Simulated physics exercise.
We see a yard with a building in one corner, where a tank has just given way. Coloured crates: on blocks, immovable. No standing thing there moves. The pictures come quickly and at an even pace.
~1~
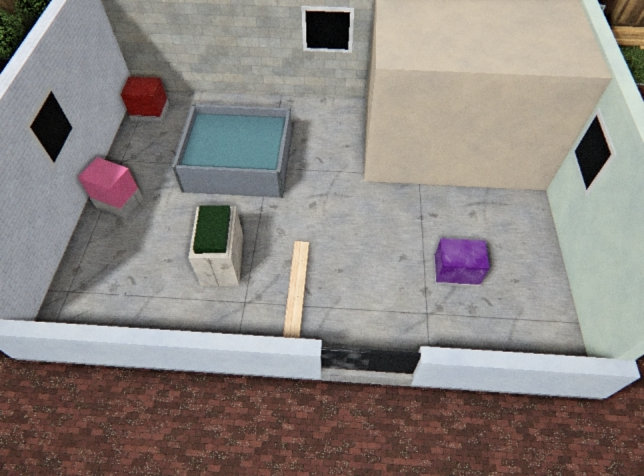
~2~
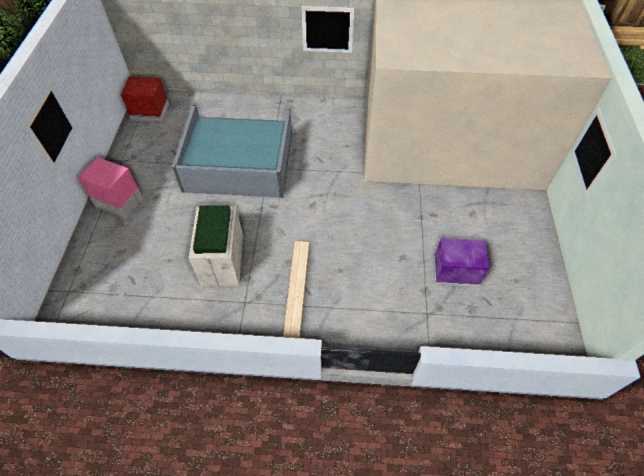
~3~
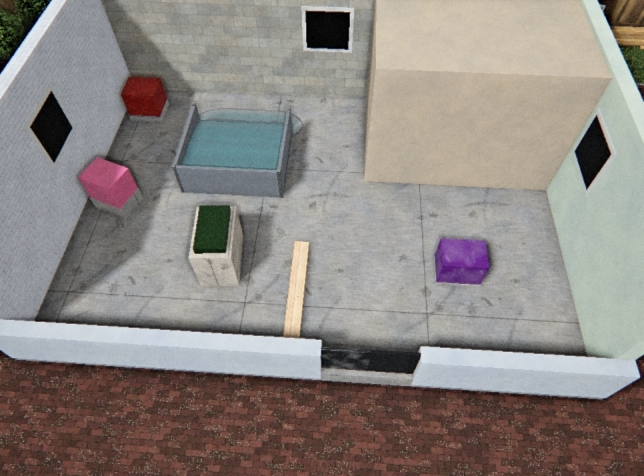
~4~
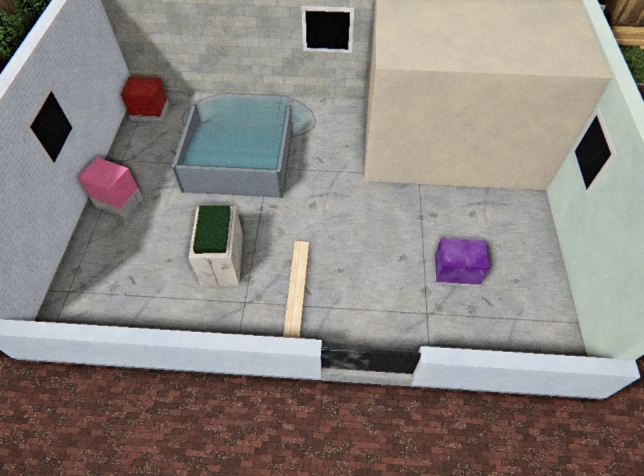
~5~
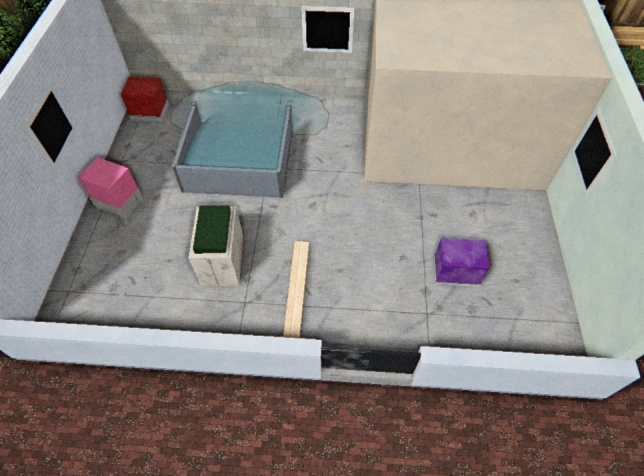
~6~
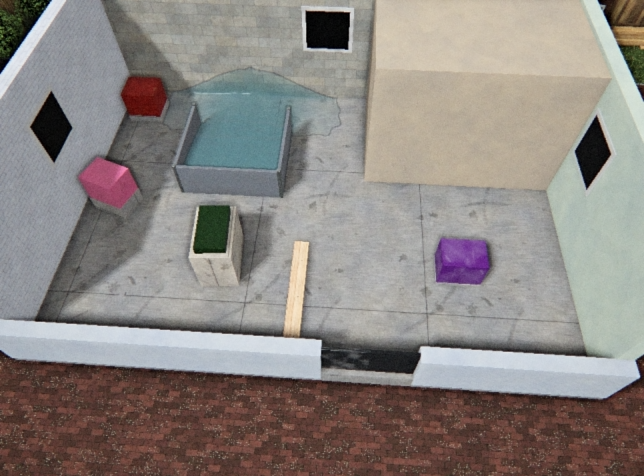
In a walled yard with coloured crates, water pours from the tank's far side and spreads.
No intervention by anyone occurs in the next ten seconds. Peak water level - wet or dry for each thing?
The red crate will be left wet; the purple crate will be left dry; the pink crate will be left dry.
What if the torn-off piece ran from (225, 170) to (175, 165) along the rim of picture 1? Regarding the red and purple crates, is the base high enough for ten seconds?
Taking them in turn, the red is missed and the purple is missed.
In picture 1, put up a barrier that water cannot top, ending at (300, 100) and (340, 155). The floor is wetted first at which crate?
It's the red-painted one.
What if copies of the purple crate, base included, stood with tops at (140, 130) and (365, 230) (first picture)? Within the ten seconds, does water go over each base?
I'd expect the first one gets submerged and the next one gets submerged.
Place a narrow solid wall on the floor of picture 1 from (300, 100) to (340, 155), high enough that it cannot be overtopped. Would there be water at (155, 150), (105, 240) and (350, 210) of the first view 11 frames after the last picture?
Taking the three spots in order: Soaked, spared, spared.
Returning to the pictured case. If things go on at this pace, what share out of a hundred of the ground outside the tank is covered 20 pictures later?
Roughly 45 per cent.
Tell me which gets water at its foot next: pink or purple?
That's the crate marked pink.
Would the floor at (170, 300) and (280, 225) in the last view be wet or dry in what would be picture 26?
Result, in sequence: Unwetted; waterlogged.
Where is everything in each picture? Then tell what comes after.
The water tank at (235, 139) is whole and still, in the first picture.
Water pours out on the water tank's far side and has run to a hidden place, in the second picture.
Water pours out on the water tank's far side and has run to a hidden place, in the third picture.
The front is at (203, 101), out from the gap on the water tank's far side, in the fourth picture.
The front is at (196, 92), out from the gap on the water tank's far side, in the fifth picture.
Water pours out on the water tank's far side and has run to (177, 91), in the sixth picture.
A moment on, water covers 10 % of the floor; the red crate water round its plinth, the purple crate not reached, the pink crate not reached.
Next, water covers 20 % of the floor; the red crate water round its plinth, the purple crate not reached, the pink crate not reached.
Then, water covers 45 % of the floor; the red crate water round its plinth, the purple crate not reached, the pink crate water round its plinth.
Later, water covers 70 % of the floor; the red crate water round its plinth, the purple crate water round its plinth, the pink crate water round its plinth.
In the end, water covers 85 % of the floor; the red crate was topped, the purple crate stayed above the water, the pink crate stayed above the water.
